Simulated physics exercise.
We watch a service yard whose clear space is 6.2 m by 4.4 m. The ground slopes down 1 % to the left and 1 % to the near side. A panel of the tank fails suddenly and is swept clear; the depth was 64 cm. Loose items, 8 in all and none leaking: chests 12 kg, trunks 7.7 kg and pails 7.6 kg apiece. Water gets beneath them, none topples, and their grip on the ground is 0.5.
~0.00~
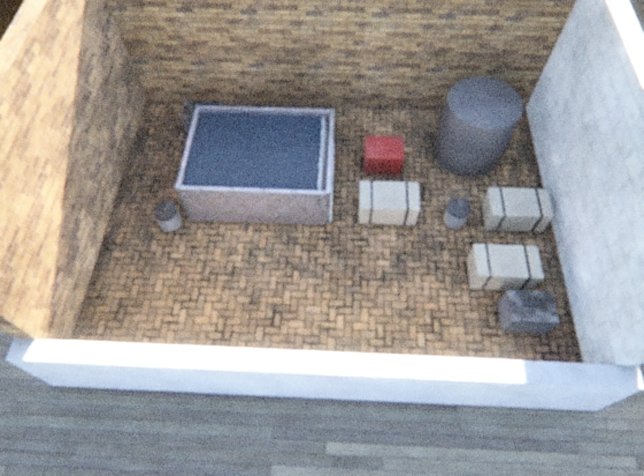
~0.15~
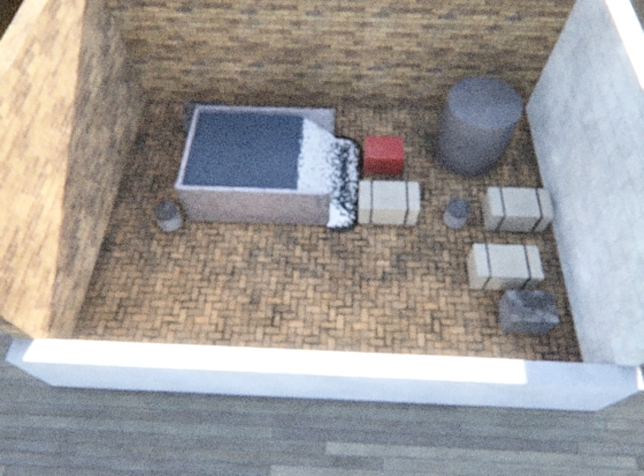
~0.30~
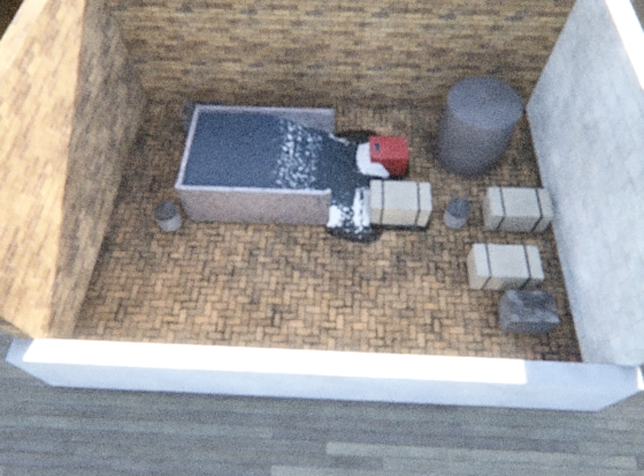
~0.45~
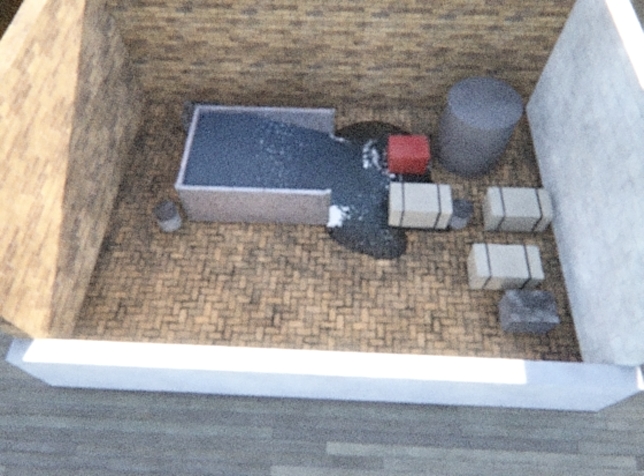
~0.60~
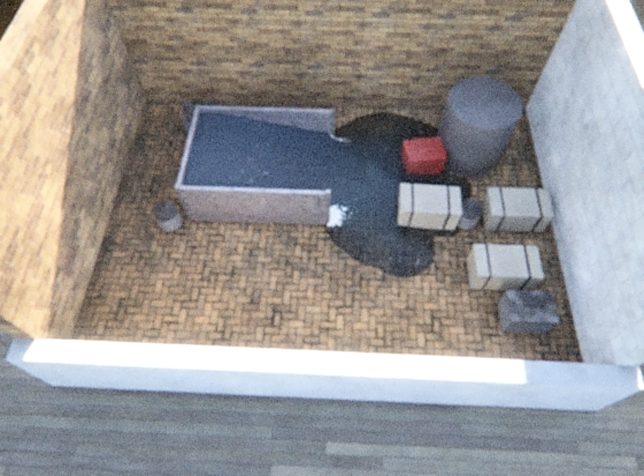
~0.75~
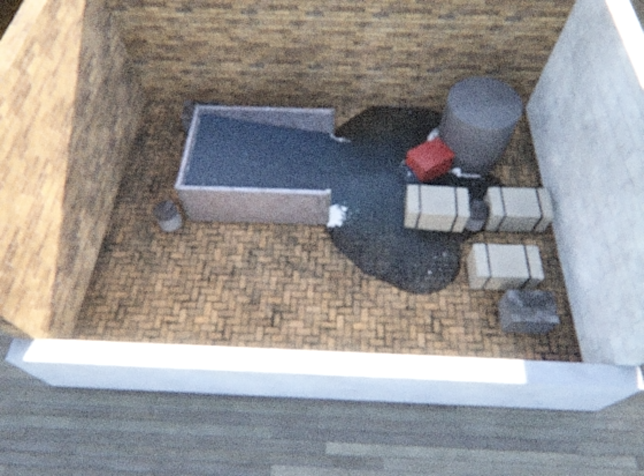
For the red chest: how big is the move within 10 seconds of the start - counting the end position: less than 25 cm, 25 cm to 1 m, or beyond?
Red chest gets carried off.
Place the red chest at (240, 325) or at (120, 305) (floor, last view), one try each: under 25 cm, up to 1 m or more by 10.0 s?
In that order: It ends far away; it ends far away.
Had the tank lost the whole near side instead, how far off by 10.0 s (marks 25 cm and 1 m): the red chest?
In that case the red chest is nudged along.
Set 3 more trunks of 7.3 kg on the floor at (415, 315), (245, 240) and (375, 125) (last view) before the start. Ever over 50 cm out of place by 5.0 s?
In that order: Past it, short of it, past it.
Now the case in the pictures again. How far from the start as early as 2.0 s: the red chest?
Roughly 200 cm by then.
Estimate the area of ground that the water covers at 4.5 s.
Some 21 m2.
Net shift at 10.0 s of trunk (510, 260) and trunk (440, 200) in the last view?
In that order: 500 cm, 350 cm.
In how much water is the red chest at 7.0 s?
Roughly 4 cm.
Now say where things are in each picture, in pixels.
The red chest at (385, 147) rests on the ground; water covers 2.7 m2; 0 of 8 have shifted, in the first frame.
The red chest at (385, 147), on the bottom; water covers 3.5 m2; 0 of 8 have shifted, in the second frame.
The red chest at (389, 147) rests on the ground, 6 cm from its start; water covers 4.3 m2; 2 of 8 have shifted, in the third frame.
The red chest at (409, 146), on the bottom, 34 cm from its start; water covers 5.5 m2; 2 of 8 have shifted, in the fourth frame.
The red chest at (425, 149), on the bottom, 58 cm from its start; 6.9 m2 under water; 3 of 8 have shifted, in the fifth frame.
The red chest at (431, 153) rests on the ground, 66 cm from its start; 8.3 m2 under water; 3 of 8 have shifted, in the sixth frame.
After 2.0 s the red chest is near (491, 222), 1.9 m from its start, afloat; 6 afloat.
After 4.5 s the red chest is near (387, 258), 1.8 m from its start, afloat; 5 afloat.
After 7.0 s the red chest is near (224, 232), 2.6 m from its start, aground; 5 afloat.
After 10.0 s the red chest is near (201, 248), 3.0 m from its start, afloat; 7 afloat.
